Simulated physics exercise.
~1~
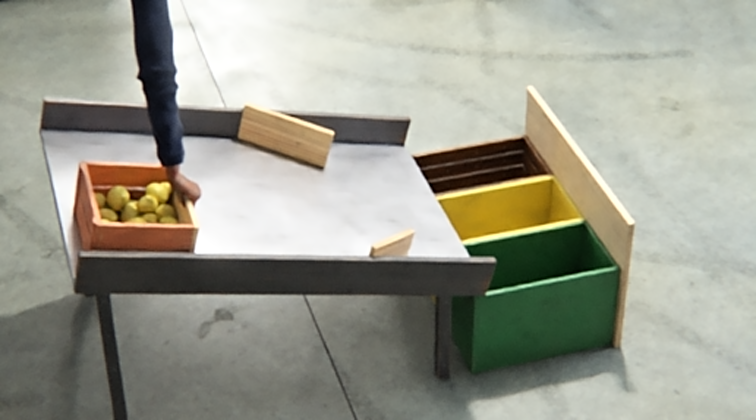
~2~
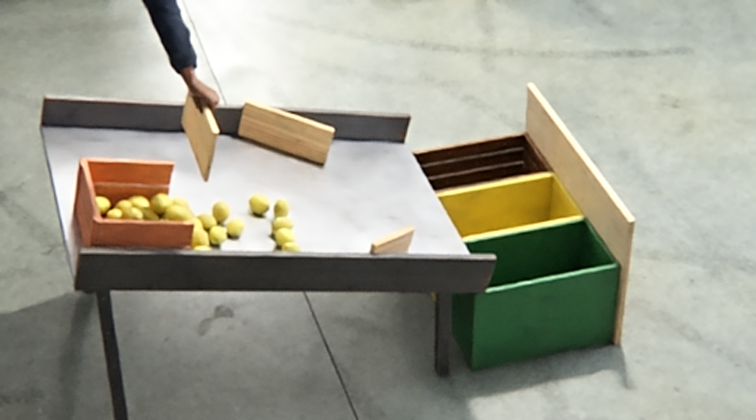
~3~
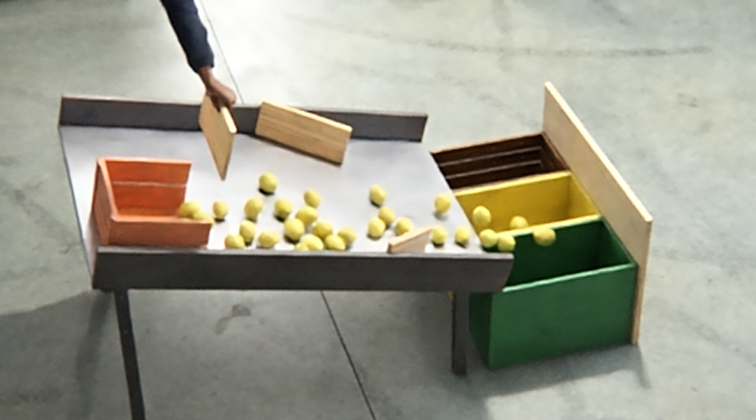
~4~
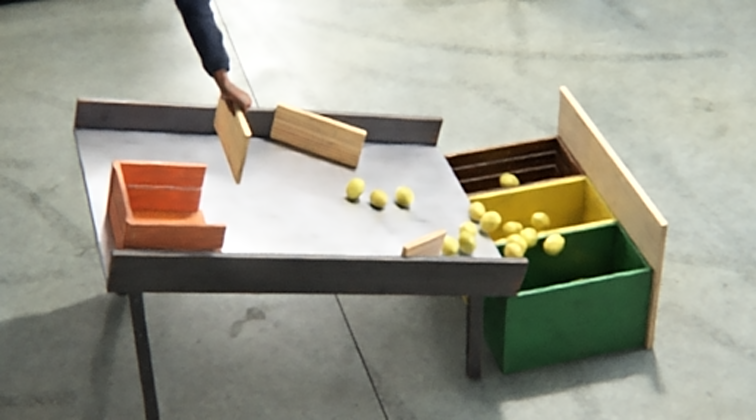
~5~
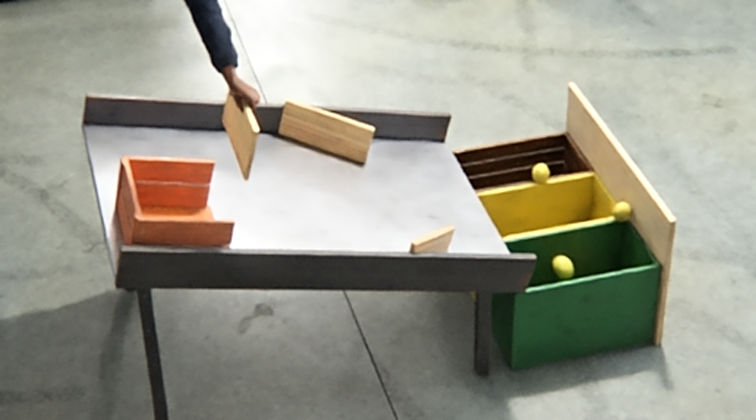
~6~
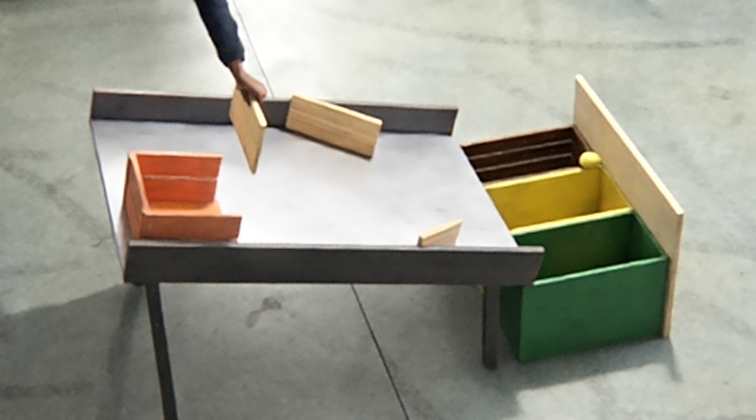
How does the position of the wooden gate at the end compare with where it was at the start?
At the start the gate closes the right side of the orange pen, holding the lemons in. By the end it is held up and away from the pen, near the far edge of the table beside the upper angled board.
